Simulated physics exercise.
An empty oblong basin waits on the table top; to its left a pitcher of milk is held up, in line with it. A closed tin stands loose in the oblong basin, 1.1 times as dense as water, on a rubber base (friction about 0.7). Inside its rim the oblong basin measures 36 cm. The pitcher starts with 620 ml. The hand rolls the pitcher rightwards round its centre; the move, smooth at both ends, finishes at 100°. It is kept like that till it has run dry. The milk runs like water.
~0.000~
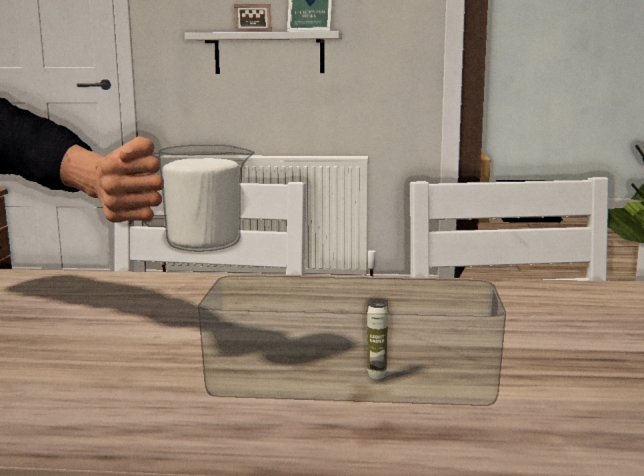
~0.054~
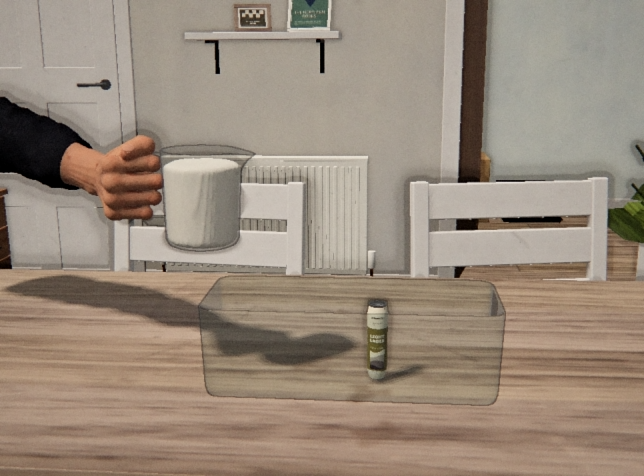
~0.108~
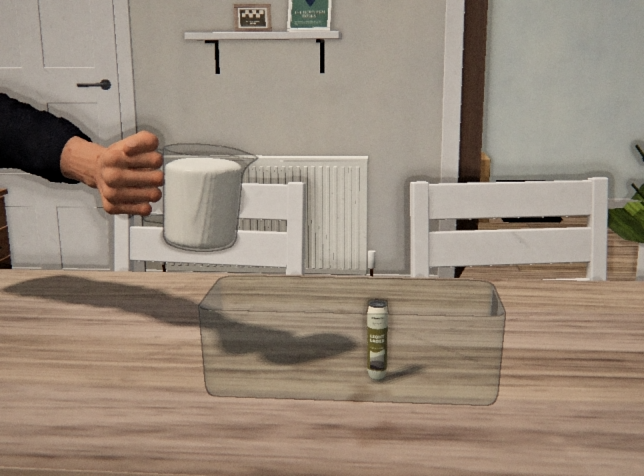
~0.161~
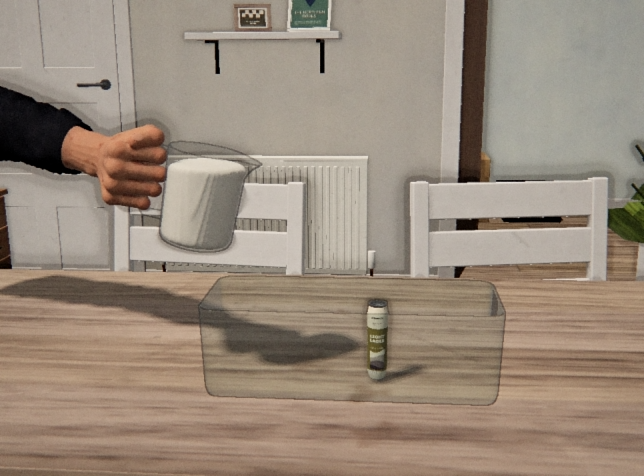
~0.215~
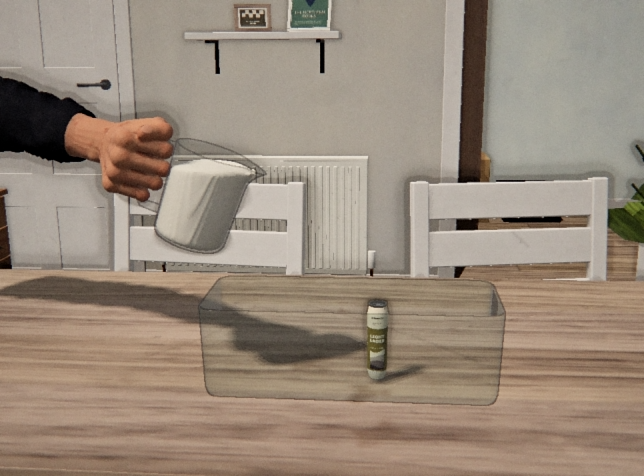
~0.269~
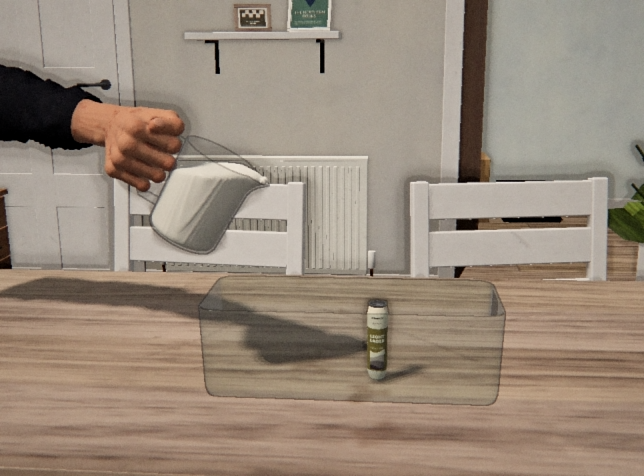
A hand held a clear pitcher of white milk above a wooden table, left of a see-through basin with a small closed container standing inside, then smoothly tilted the pitcher to the right.
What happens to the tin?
The tin keeps standing.
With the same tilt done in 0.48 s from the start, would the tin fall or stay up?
Then it keeps standing.
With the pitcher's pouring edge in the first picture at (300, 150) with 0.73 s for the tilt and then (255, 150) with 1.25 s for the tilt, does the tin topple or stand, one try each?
First it falls; then it remains upright.
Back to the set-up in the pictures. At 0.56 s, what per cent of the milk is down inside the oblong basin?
Some 16 per cent.
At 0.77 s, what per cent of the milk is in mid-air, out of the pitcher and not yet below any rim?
Some 14 per cent.
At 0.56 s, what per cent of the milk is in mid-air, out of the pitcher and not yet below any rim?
Some 20 per cent.
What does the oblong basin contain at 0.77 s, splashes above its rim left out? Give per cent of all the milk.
Some 64 per cent.
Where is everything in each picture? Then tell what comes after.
Tilt 0°; pouring edge (254, 152); surface from (165, 163) to (240, 164); the oblong basin's rim runs from (209, 293) to (499, 299); the tin's top is at (378, 307), in the first frame.
Tilt 1°; pouring edge (256, 153); surface from (167, 163) to (241, 166), in the second frame.
Tilt 5°; pouring edge (258, 157); surface from (169, 163) to (243, 166), in the third frame.
Tilt 12°; pouring edge (263, 164); surface from (171, 164) to (247, 167), in the fourth frame.
Tilt 20°; pouring edge (267, 173); surface from (171, 172) to (256, 170), in the fifth frame.
Tilt 30°; pouring edge (270, 185); surface from (166, 184) to (267, 176), in the sixth frame.
After 0.56 s the tilt is 87° and 64 per cent is still to pour; the tin stands where it began.
After 0.77 s the tilt is 100° and 20 per cent is still to pour; the tin stands where it began.
After 0.99 s the tilt is 100° and 5 per cent is still to pour; the tin stands where it began.
After 1.23 s the tilt is 100° and 1 per cent is still to pour; the tin stands where it began.
In the end the tin stands where it began.
